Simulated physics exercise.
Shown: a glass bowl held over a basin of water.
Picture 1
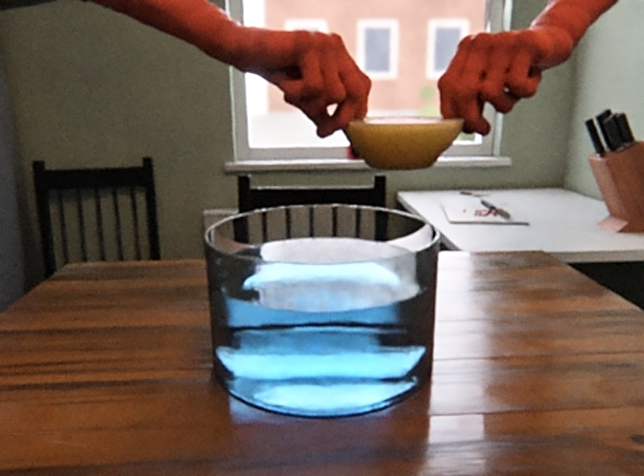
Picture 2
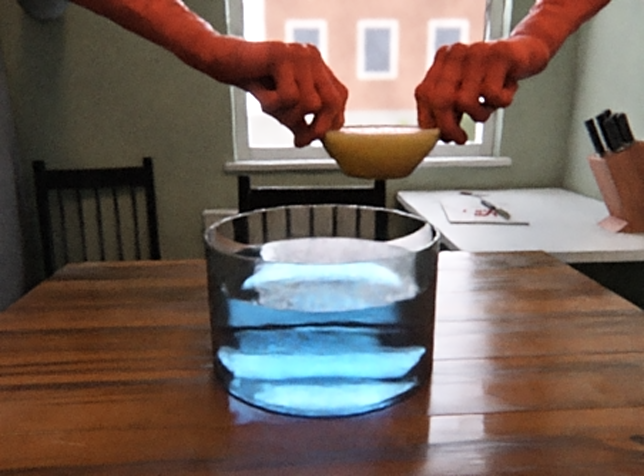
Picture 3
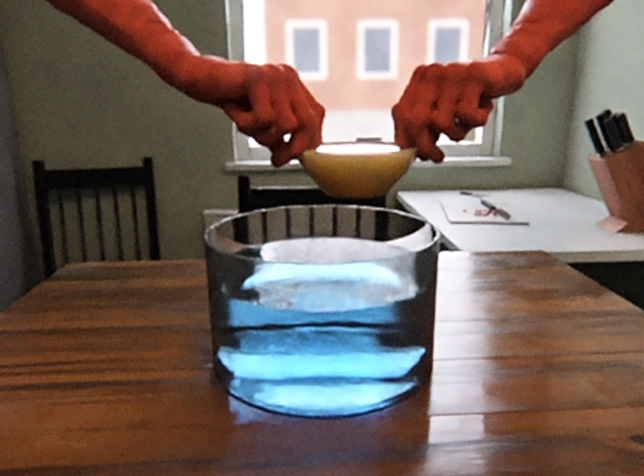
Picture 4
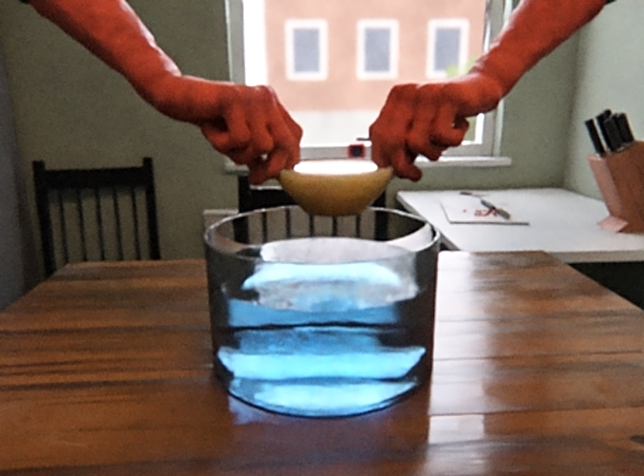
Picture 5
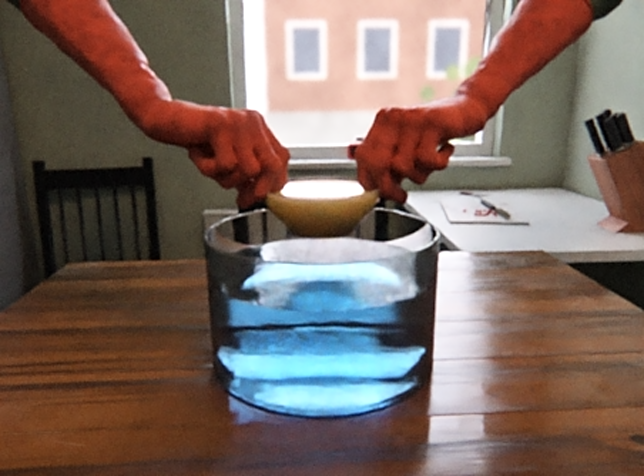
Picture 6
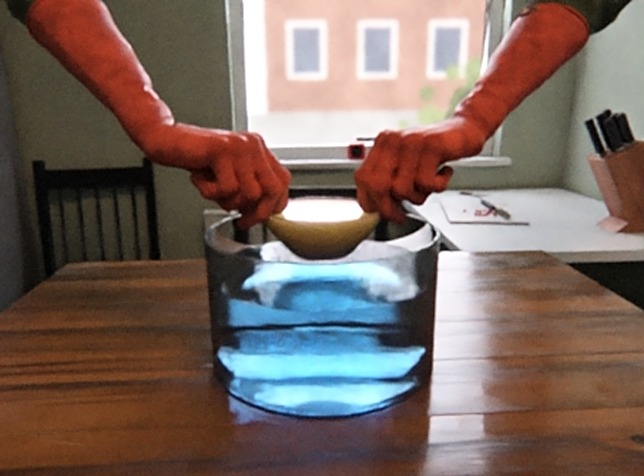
Two reddish hands reach in from above, holding a small yellowish bowl over a clear round basin of blue-looking water on a glossy brown wooden table, seen from the front in a room. Dark chairs and a bright window stand behind, with a white counter and knife block at right. The hands lower the nearly full bowl leftward and down to just above the water, while the camera stays still.
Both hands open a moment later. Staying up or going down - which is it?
Going down.
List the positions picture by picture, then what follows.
In the first frame, bowl (401, 139) nearly full; above the basin.
In the second frame, bowl nearly full, surface at (379, 131); coming down.
In the third frame, bowl (356, 167) nearly full; lower.
In the fourth frame, bowl nearly full, surface at (334, 167); lower still.
In the fifth frame, bowl (322, 206) nearly full; close to the surface.
In the sixth frame, bowl nearly full, surface at (322, 211); just over the surface.
A moment on, the bowl dips into the water.
Further on, water pours in over its rim.
When it is over, the bowl lies on the bottom.
